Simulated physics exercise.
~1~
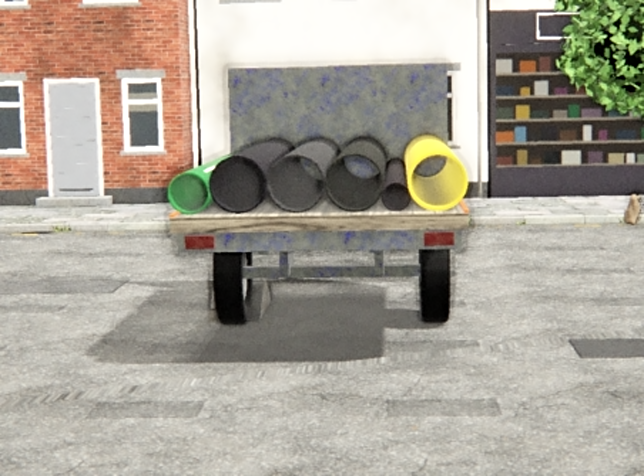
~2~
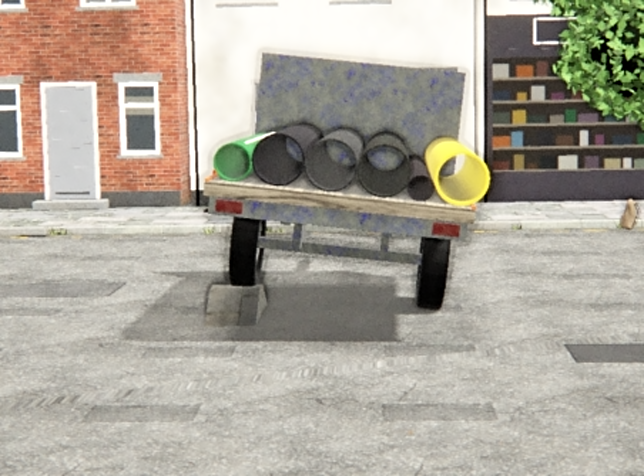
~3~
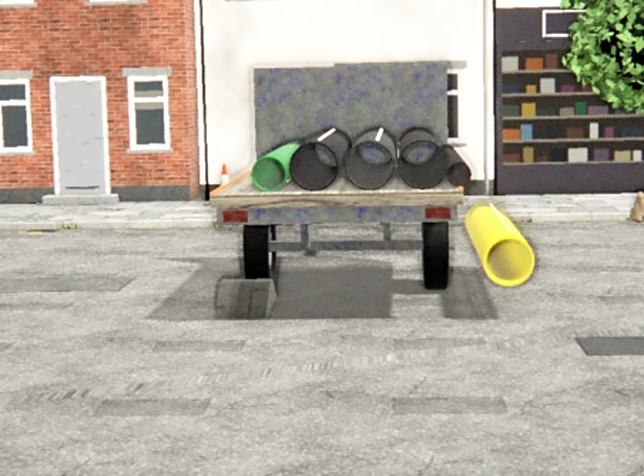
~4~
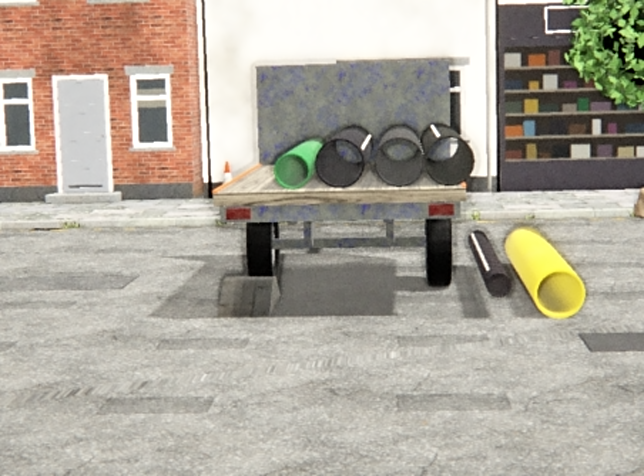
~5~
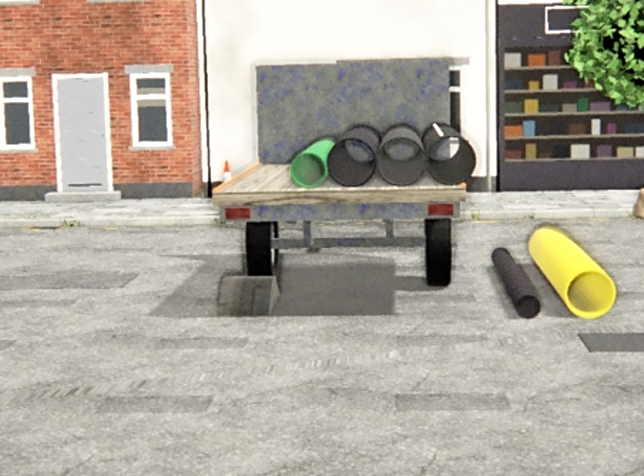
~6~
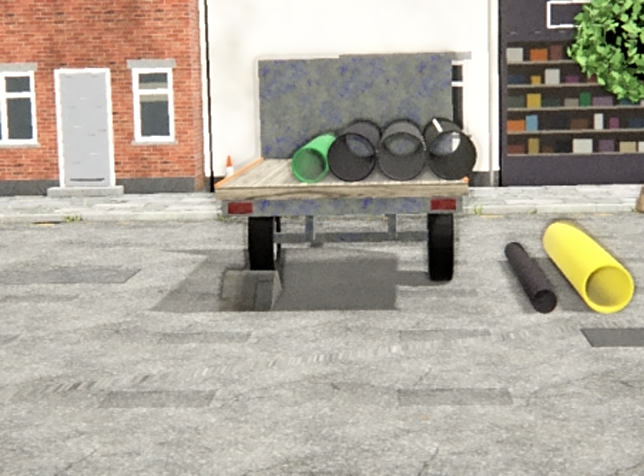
On a paved street in front of a brick house and a shop, a flatbed trailer carrying six loose pipes tilts to the right, then levels; the yellow pipe and a thin black one drop off the right side, while the green and three black pipes remain aboard.
